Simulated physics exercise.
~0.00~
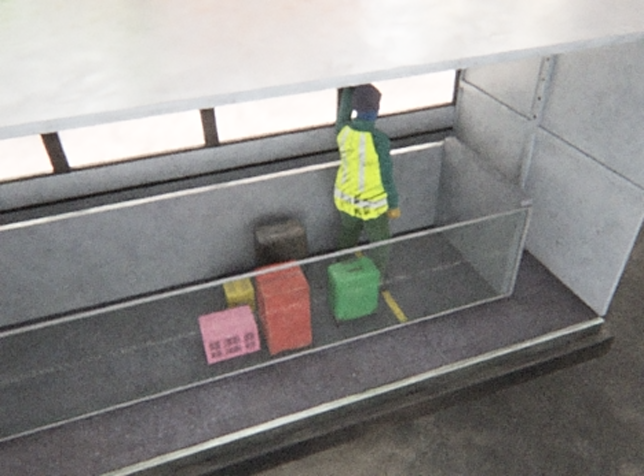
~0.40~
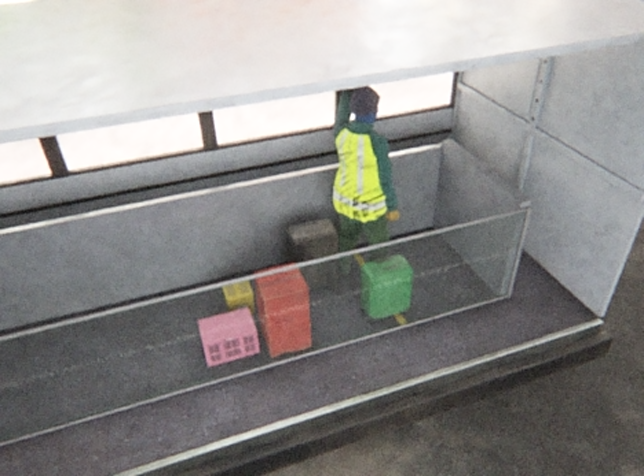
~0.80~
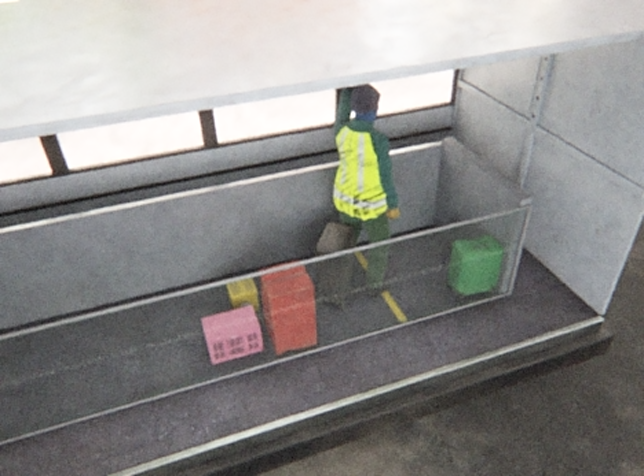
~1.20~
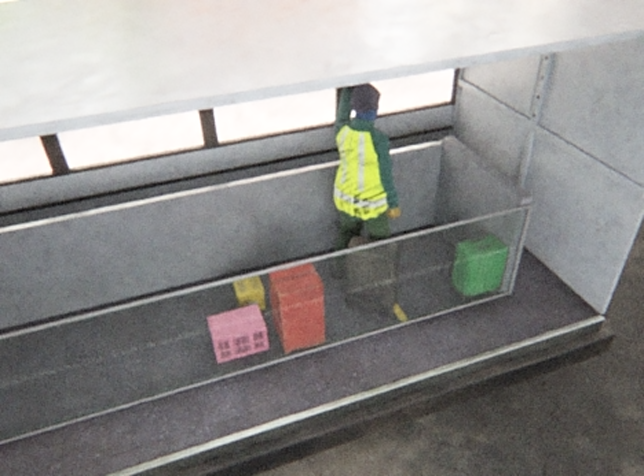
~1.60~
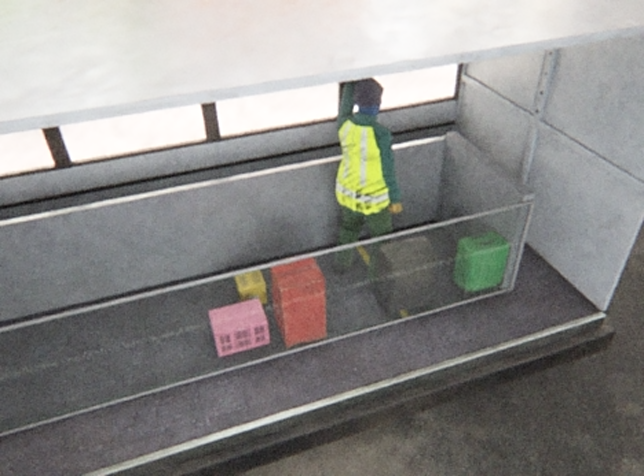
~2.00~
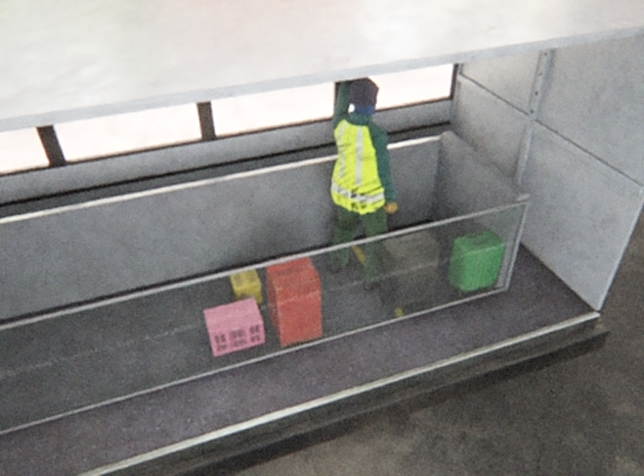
The clip opens on a figure in a yellow safety vest standing in a walled bay, with a pink crate, a yellow tub, a tall red bag, a black case and a small green case on the floor. The green case slides right across the yellow line, and the black case starts moving right behind it. The green case stops near the right end while the black one passes the figure's legs. The red bag, tub and crate shift only slightly. Finally, the black case crosses the line and settles upright beside the green one, while the others remain left of it.
